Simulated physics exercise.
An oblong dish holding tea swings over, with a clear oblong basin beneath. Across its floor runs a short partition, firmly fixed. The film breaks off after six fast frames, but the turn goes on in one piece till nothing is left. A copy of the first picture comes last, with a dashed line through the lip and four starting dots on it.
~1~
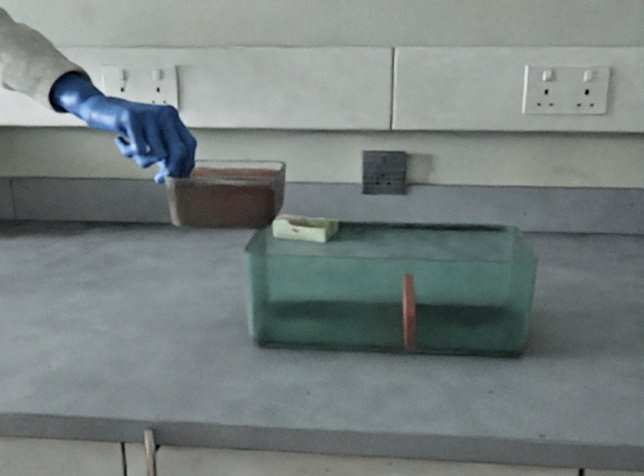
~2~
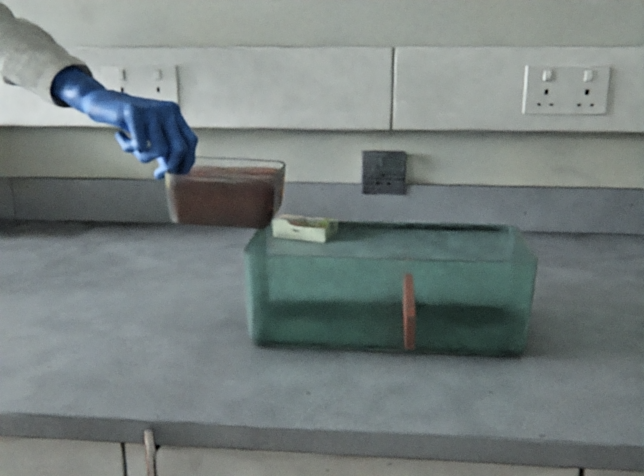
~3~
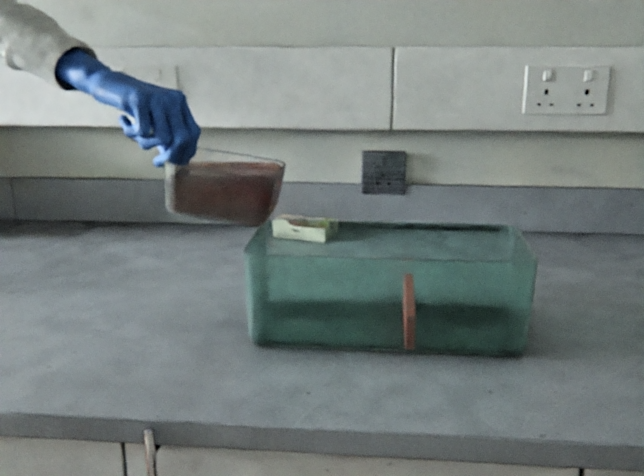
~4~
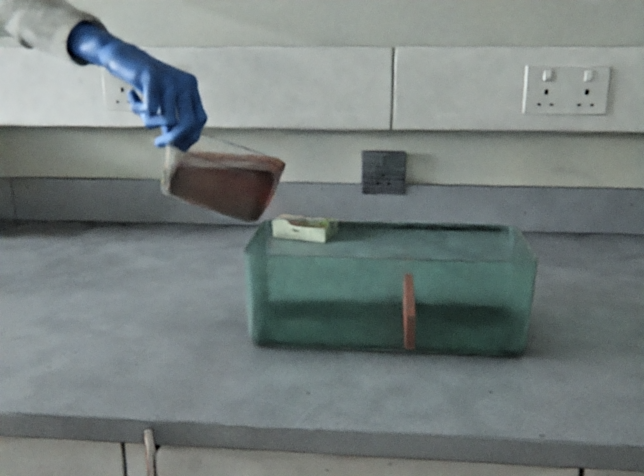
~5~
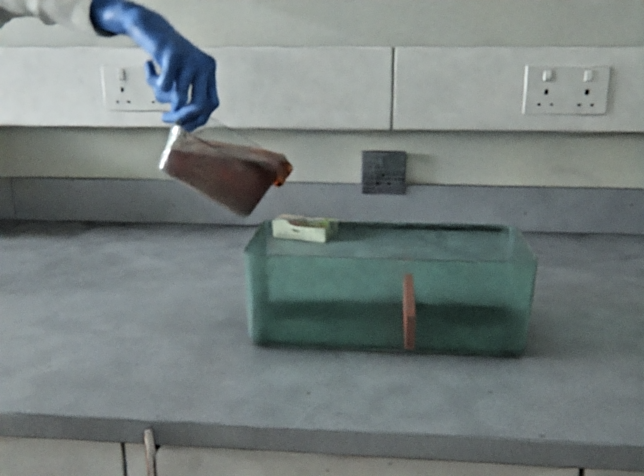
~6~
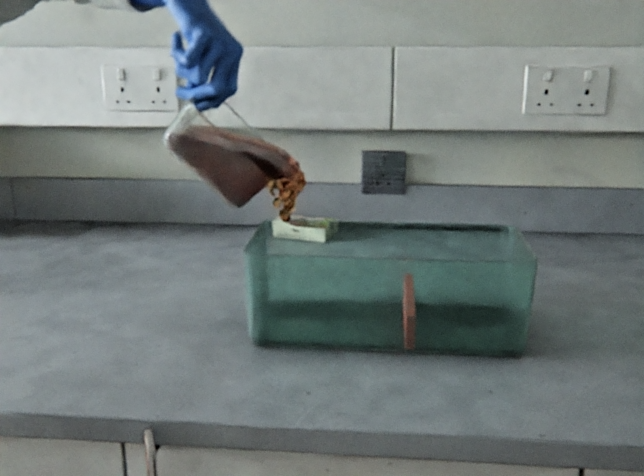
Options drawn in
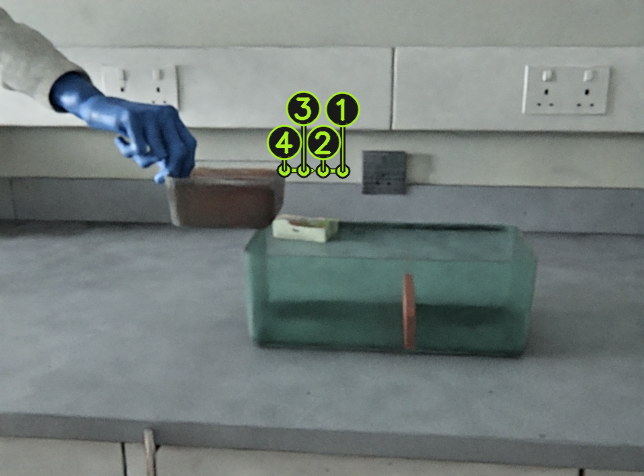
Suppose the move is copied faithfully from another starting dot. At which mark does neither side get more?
Dot 2.
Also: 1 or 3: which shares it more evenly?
1.
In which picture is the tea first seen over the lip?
In picture 4.
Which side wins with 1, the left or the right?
The right one.
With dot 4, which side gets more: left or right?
The left one.
On the marked copy, 1 at (342, 171); 2 at (323, 170); 3 at (303, 170); 4 at (284, 170).
With 1, about 33 % ends left of the wall and 65 % right of it.
With 2, about 52 % ends left of the wall and 46 % right of it.
With 3, about 73 % ends left of the wall and 16 % right of it; 11 % is lost outside.
With 4, about 88 % ends left of the wall and 10 % right of it; 3 % is lost outside.
